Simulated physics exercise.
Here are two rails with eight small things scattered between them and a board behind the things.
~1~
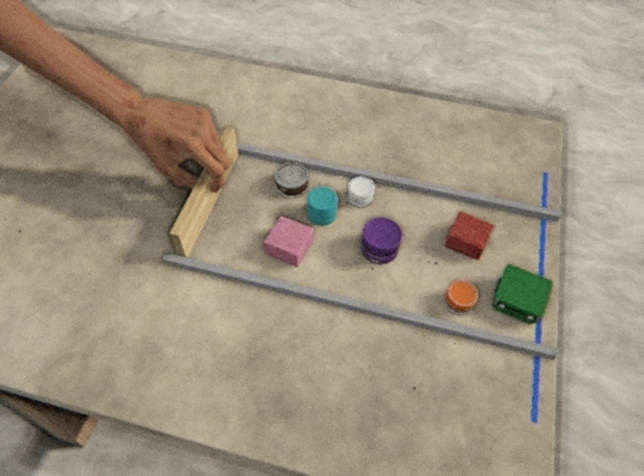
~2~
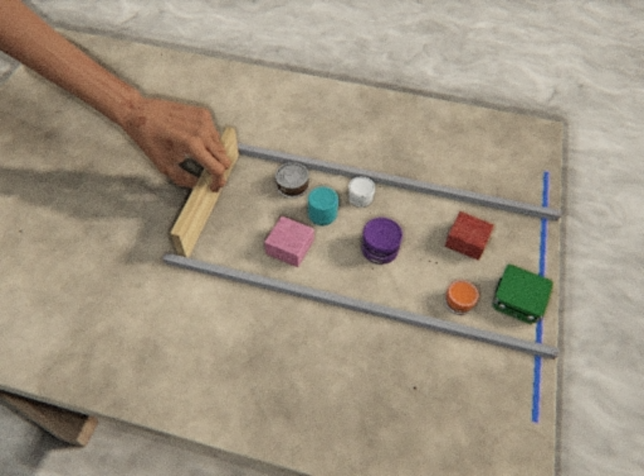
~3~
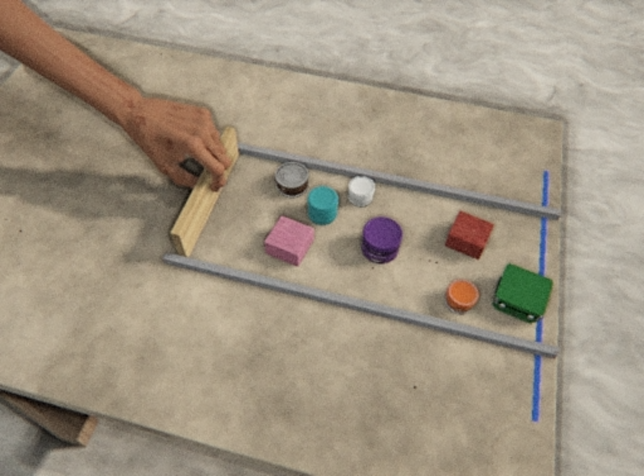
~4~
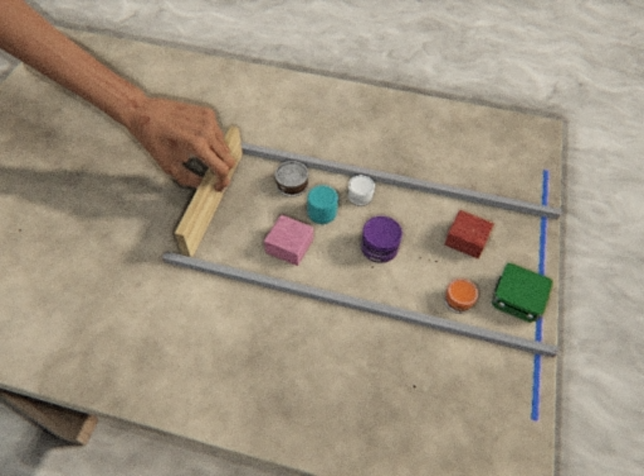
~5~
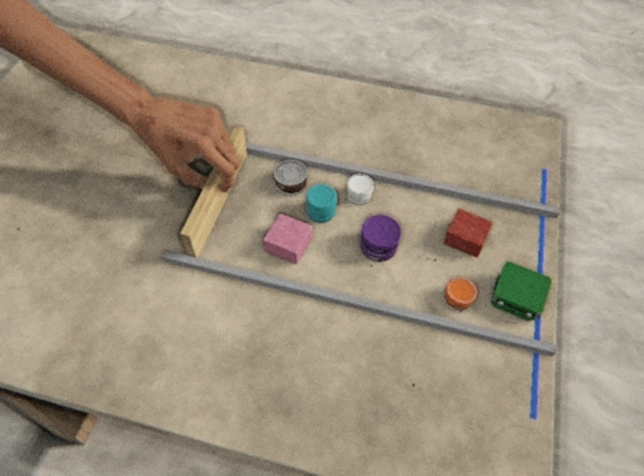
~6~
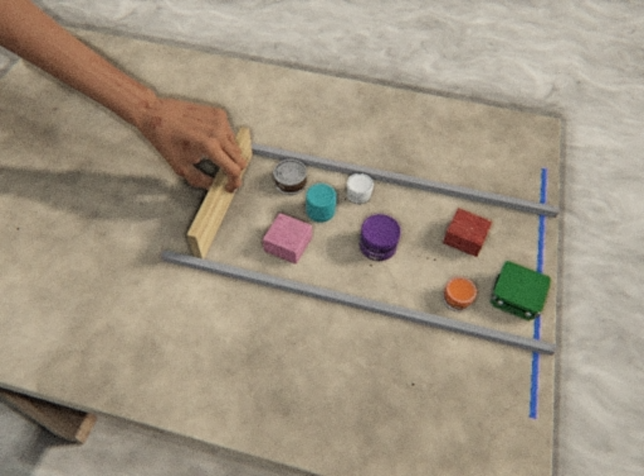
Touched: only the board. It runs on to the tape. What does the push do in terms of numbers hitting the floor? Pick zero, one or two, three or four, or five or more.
It sends five or more to the floor.
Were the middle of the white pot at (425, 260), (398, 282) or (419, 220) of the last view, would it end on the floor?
Taking each place in turn, the object ends up off; keeps its place; ends up off.
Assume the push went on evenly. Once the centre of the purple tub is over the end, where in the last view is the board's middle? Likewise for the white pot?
First one: Around (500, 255). Other one: Around (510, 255).
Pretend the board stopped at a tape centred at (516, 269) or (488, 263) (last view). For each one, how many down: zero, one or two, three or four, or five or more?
The falls would be five or over; 1 or 2.
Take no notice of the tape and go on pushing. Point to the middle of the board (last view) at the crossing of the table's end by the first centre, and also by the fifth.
I'd put the first at about (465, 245) and the next at about (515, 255).
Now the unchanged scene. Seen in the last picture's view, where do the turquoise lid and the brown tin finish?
In order, first (560, 258), then (562, 233).
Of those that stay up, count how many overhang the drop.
Count of overhanging things: 3.
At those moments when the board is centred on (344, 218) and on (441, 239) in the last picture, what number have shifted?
Moved so far: 5, later 8.
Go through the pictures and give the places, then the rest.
The first picture shows green case (521, 296); orange tin (461, 298); red block (469, 236); board (207, 190); tape (541, 279).
The second picture shows orange tin (461, 298); brown tin (292, 180).
The third picture shows red block (469, 235); white pot (361, 192).
The fourth picture shows green case (521, 294); turquoise lid (322, 205).
The fifth picture shows orange tin (460, 295); pink block (288, 239).
The sixth picture shows green case (520, 292); orange tin (459, 294); red block (468, 232); board (223, 191); tape (540, 275).
Early on, none off yet; green case at rest near (520, 292); orange tin at rest near (459, 294); red block at rest near (468, 232).
A while later, none off yet; green case at rest near (520, 292); orange tin at rest near (459, 294); red block moving near (477, 233).
Further along, one off so far; green case on its side near (573, 342); orange tin travelled well along near (540, 319); red block travelled well along near (542, 248).
Finally, the number that fall off is five or more; lost, white pot, purple tub, red block, orange tin and green case.
